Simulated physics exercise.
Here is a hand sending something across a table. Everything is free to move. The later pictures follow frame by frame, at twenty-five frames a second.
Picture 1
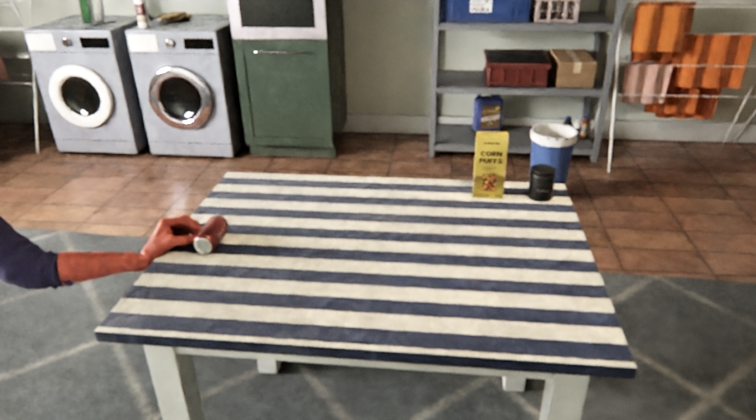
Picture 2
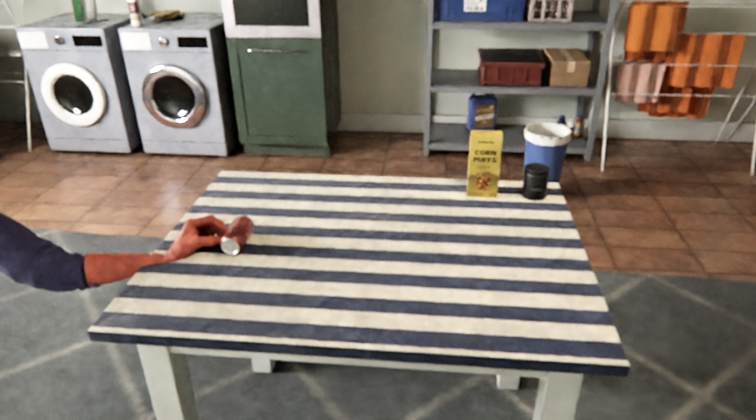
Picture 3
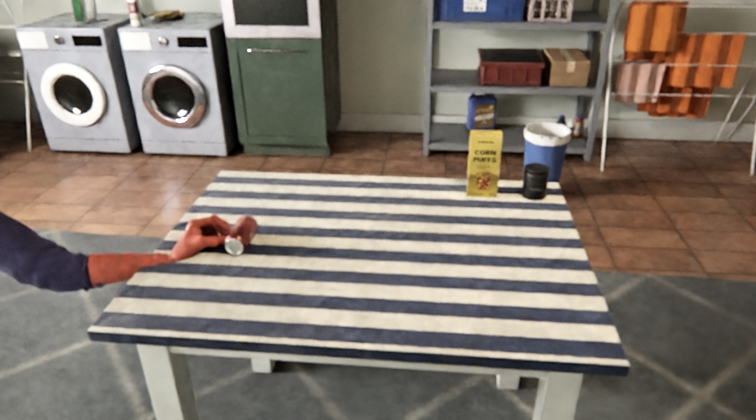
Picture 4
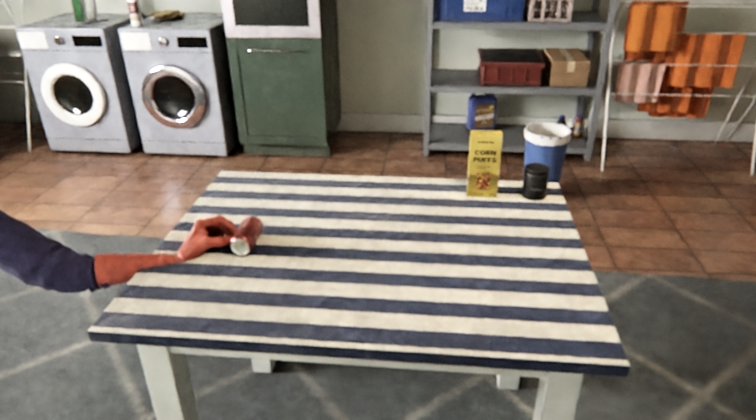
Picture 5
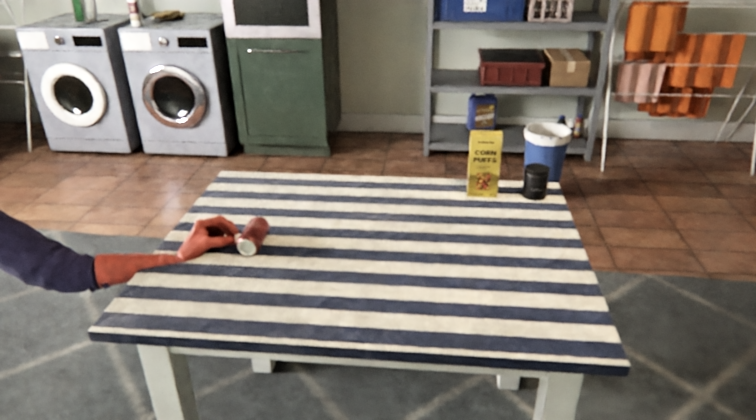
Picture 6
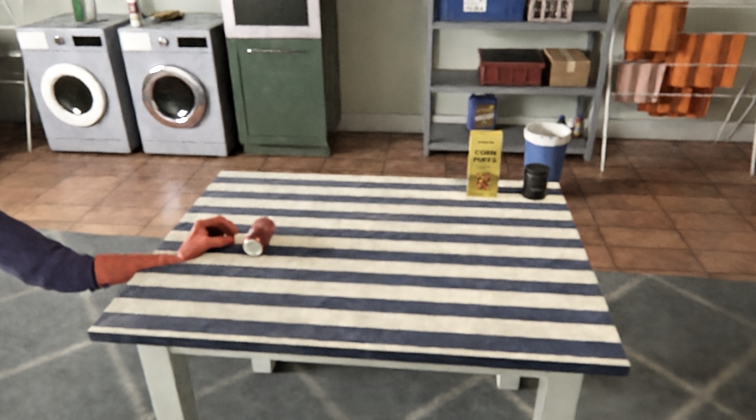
A red can lies on its side under a hand at the left of a table with navy and cream stripes, seen from slightly above in a laundry room. A yellow box and a small black container stand at the far right corner, with two washing machines, a green cabinet and shelves behind. The view shifts slightly, the hand moves right with the can and releases it, and the can rolls a little farther right.
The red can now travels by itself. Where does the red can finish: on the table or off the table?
The red can remains on top.
Then, 0.50 s on from there, red can shifted well along near (309, 238).
Then, 3.60 s on from there, red can shifted well along near (314, 238).
In the end, moved from the start, red can. At the end, from the last picture's camera, red can near (314, 238).
